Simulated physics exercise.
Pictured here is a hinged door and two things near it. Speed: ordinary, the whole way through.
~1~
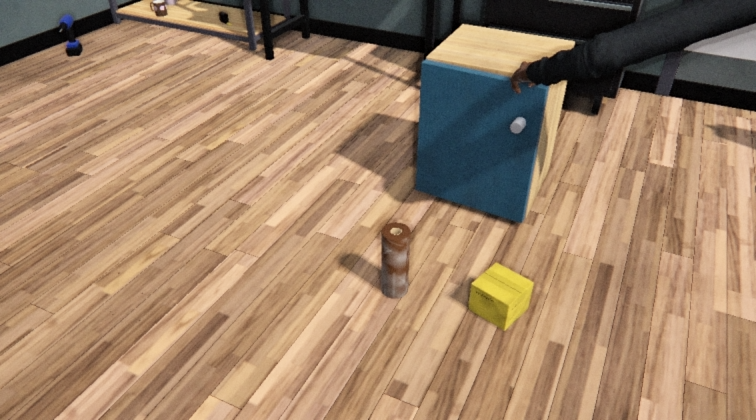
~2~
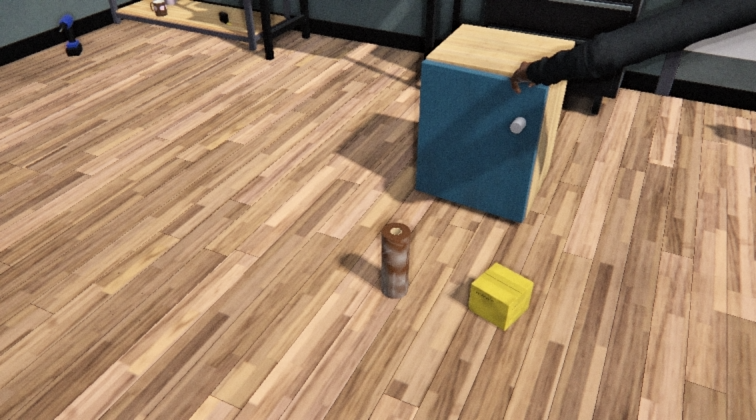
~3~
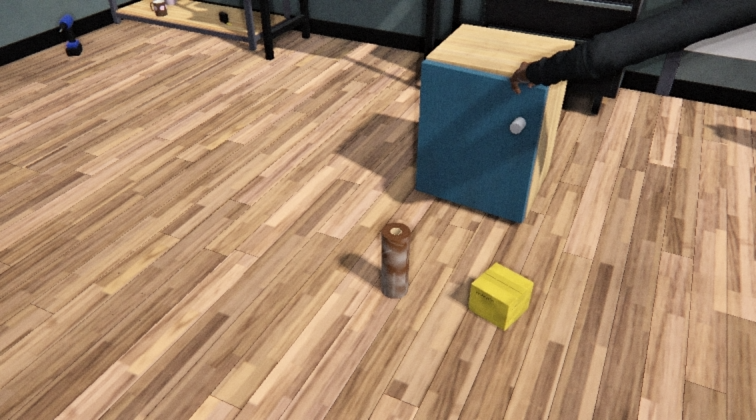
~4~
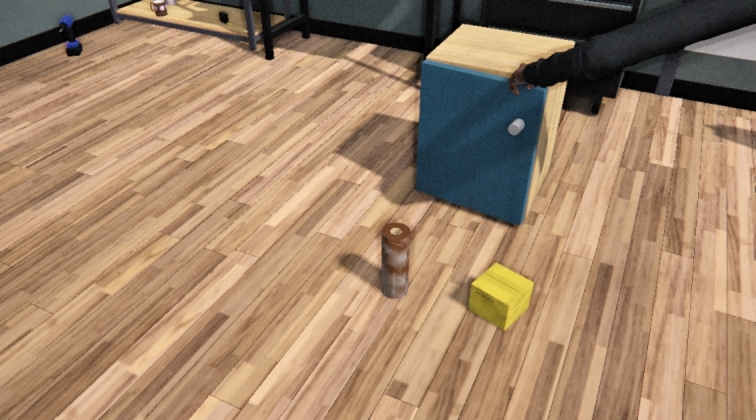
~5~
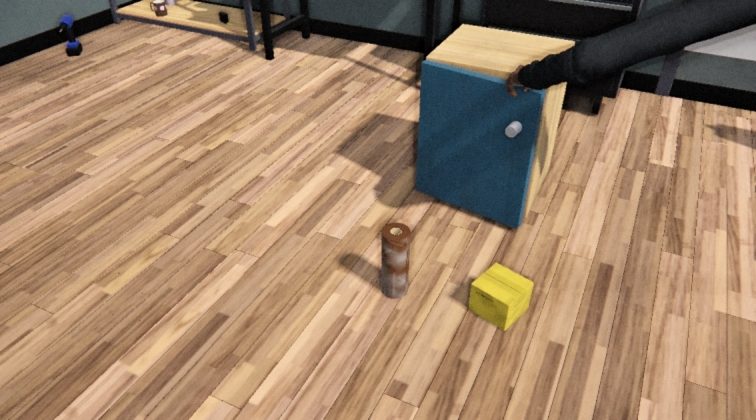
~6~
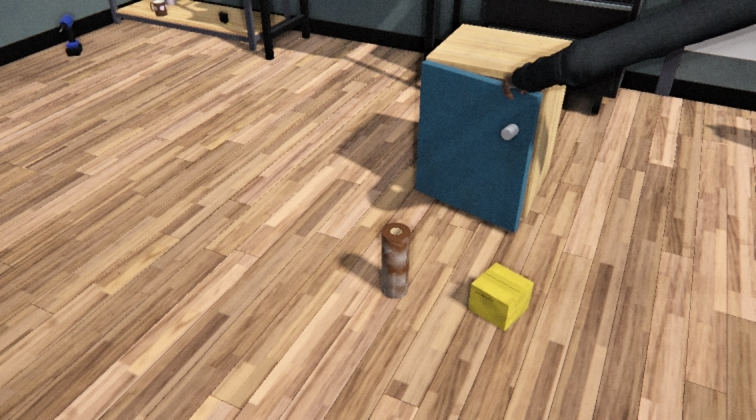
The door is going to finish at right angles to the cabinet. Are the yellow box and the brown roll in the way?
Outcome: The yellow box keeps its place. The brown roll keeps its place.
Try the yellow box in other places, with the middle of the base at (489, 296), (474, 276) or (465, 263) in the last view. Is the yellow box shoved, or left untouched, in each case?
Outcome by try: It avoids any contact, takes a hit, takes a hit.
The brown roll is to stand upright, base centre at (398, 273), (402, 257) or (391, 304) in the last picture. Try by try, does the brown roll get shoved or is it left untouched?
In order, the brown roll gets bumped, then gets bumped, then is spared.
Then, 0.92 s later than the last frame, door 54° open; yellow box at rest near (500, 296); brown roll at rest near (395, 261).
When it is over, the yellow box remains where it is, near (500, 296); the brown roll remains where it is, near (395, 261).
